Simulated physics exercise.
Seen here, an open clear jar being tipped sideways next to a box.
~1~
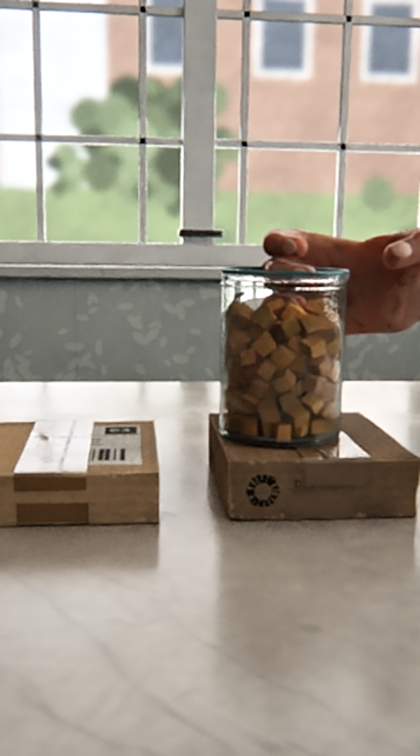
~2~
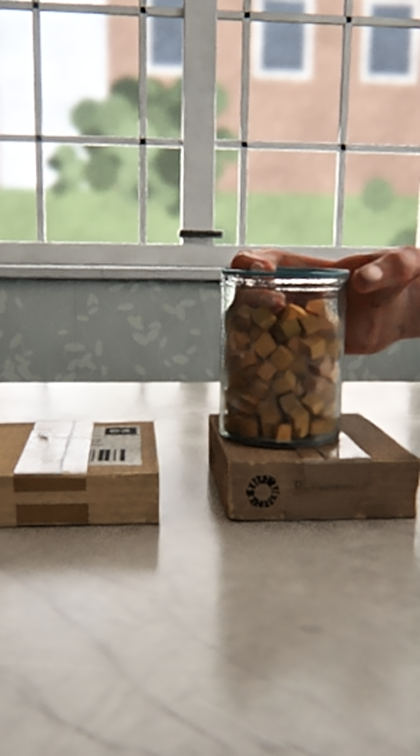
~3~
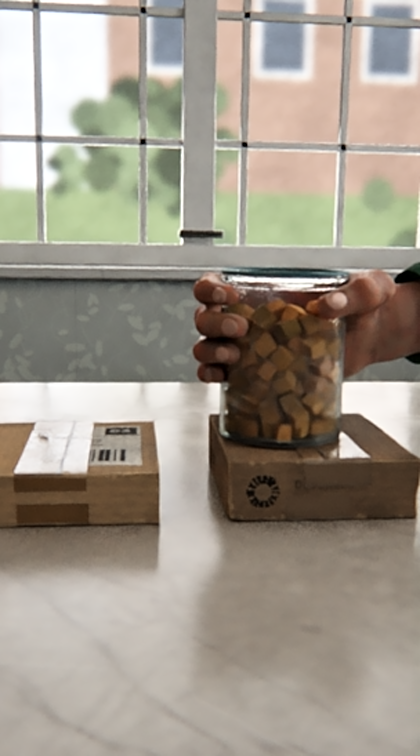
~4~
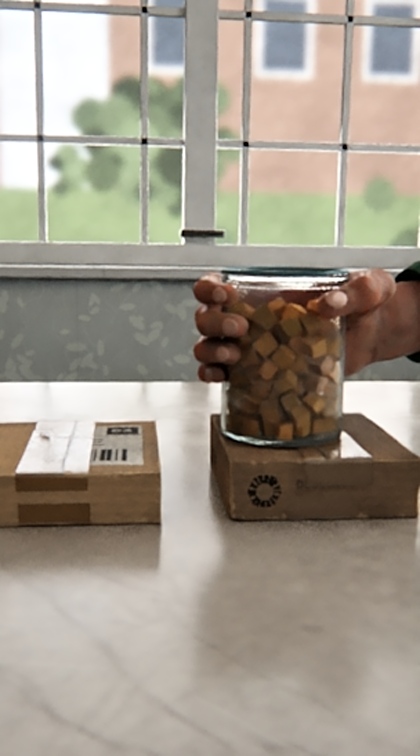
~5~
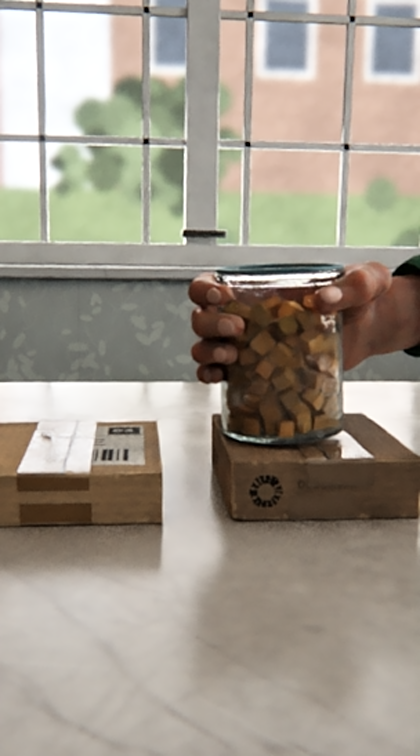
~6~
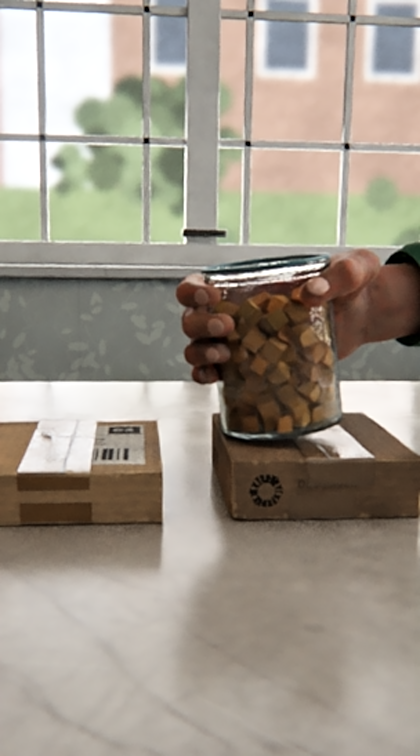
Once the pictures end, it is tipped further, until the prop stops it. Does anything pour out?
What is in the jar spills over the rim.
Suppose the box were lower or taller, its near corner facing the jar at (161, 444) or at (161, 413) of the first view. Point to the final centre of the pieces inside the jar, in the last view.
At about (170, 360), and at (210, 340).
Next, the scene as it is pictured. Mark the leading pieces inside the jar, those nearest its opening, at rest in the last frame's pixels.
At about (56, 425).
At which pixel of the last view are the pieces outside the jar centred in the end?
Around (21, 432).
Then, 0.68 s later than the last frame, the jar leans 39°; everything is still inside.
Then, 1.41 s later than the last frame, the jar leans 73°; everything is still inside.
Then, 2.28 s later than the last frame, the jar rests on the box at 98°; a small part of the croutons out of it.
When it is over, the jar rests on the box at 98°; a small part of the croutons out of it.
